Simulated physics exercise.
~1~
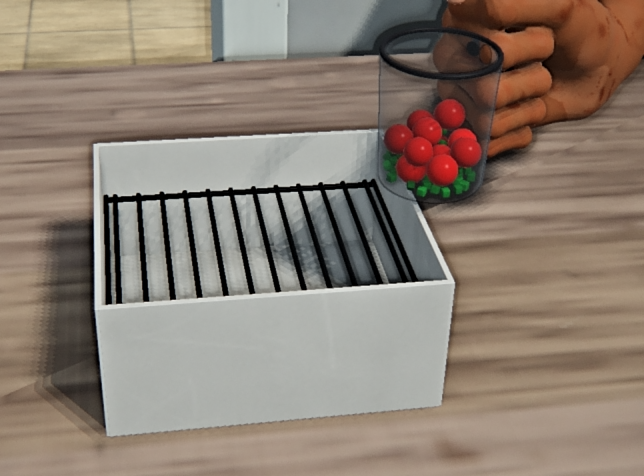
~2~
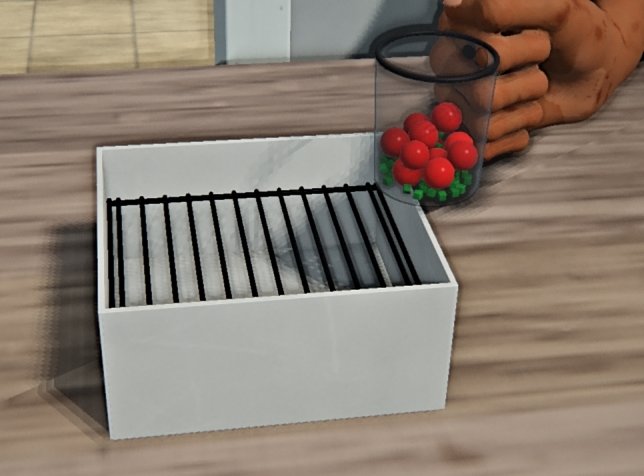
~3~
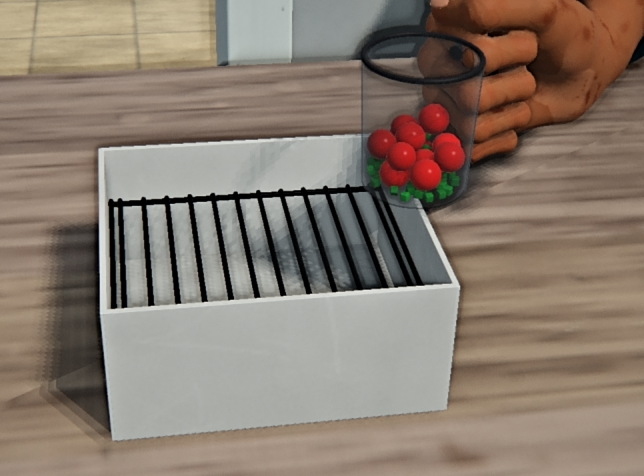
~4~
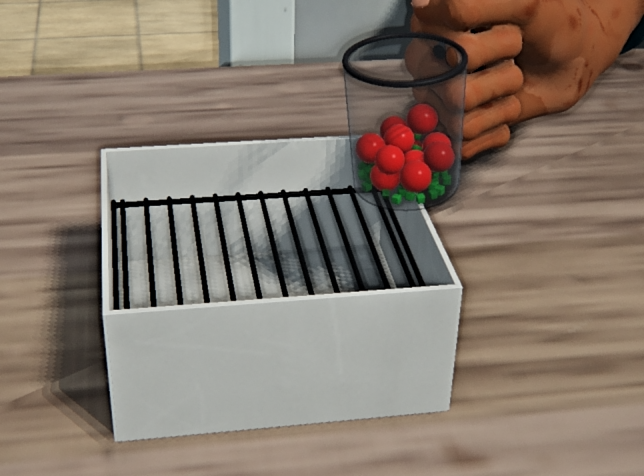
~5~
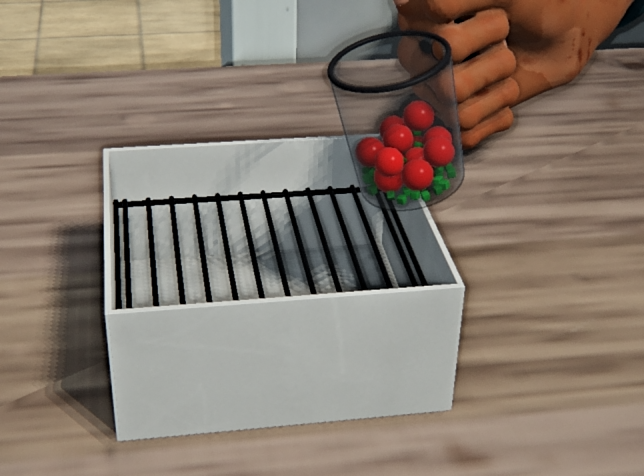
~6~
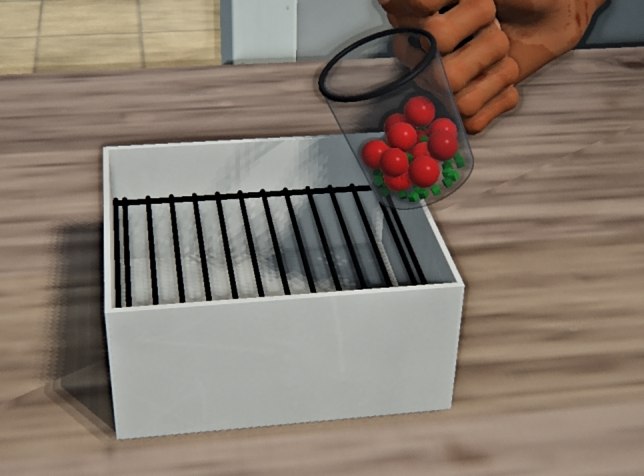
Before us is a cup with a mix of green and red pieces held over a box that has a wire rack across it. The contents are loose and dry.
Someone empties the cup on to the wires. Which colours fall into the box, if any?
In the end the green ones slide between the bars and the red ones are trapped on top.
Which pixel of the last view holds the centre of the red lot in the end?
Roughly (270, 211).
Then, 0.43 s past the last view, green ones, all in the cup; red ones, all in the cup.
Then, 0.81 s past the last view, green ones, all in the cup; red ones, most in the cup, about a quarter on or over the wires.
Then, 1.13 s past the last view, green ones, about a quarter in the cup, about two thirds on or over the wires, a small part under the rack; red ones, all on or over the wires.
Finally, green ones, all under the rack; red ones, all on the wires, none under the rack.
